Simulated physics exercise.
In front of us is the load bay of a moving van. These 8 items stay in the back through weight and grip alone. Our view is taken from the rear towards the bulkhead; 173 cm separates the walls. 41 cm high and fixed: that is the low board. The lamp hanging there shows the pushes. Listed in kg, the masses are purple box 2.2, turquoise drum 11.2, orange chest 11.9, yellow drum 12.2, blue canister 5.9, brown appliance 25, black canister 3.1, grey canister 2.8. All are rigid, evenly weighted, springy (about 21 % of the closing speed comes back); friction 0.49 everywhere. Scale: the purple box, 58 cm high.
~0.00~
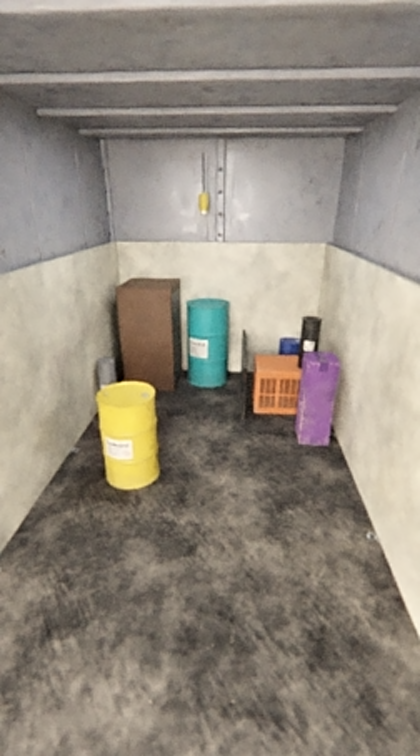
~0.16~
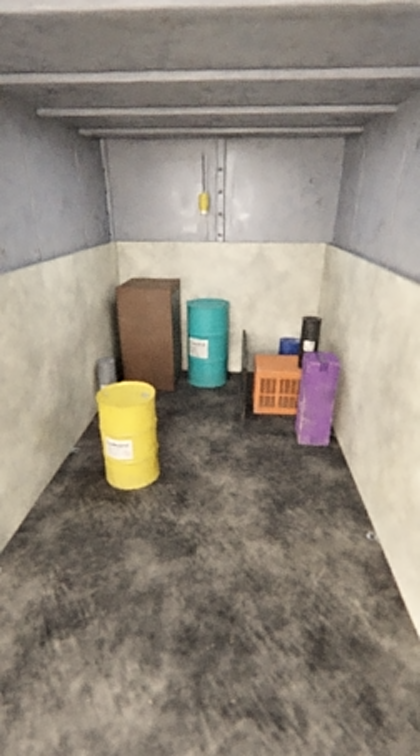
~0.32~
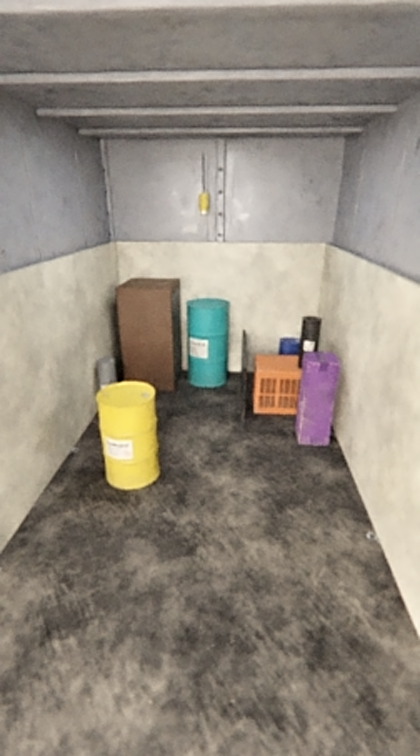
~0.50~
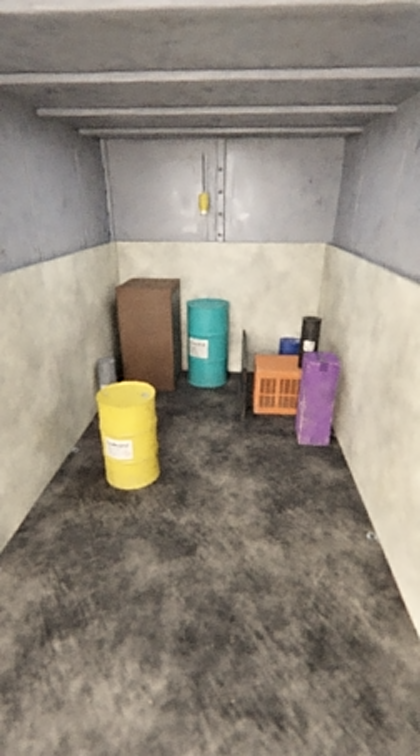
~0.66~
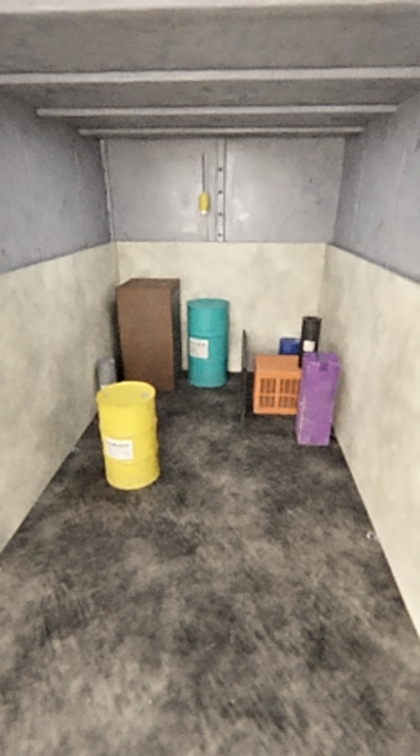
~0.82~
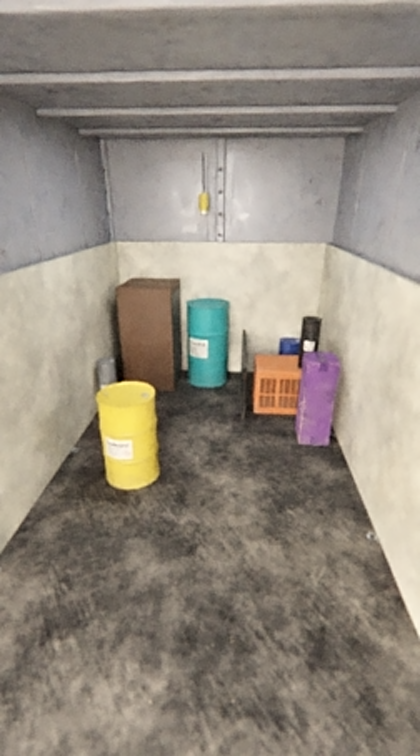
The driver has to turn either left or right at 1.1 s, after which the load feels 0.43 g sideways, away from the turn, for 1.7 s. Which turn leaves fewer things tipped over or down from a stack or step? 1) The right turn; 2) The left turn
(2) The left turn.
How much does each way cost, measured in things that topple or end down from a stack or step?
If it goes left, 1; if it goes right, 2.
Turning left. By 1.92 s, load feels 0.43 g right; purple box tilted 7° near (323, 398); grey canister on its side; black canister tilted 17°.
By 2.62 s, load feels 0.31 g right; purple box tilted 7° near (323, 398); grey canister on its side; black canister tilted 17°.
When it is over (4.6 s), lying over in the back, grey canister; the other 7 within 15 cm of the start. End places, in pixels of the last picture, purple box near (317, 399), turquoise drum near (208, 342).
Turning right instead, purple box and black canister tipped over or down from a stack or step, 2 of 8 in all.
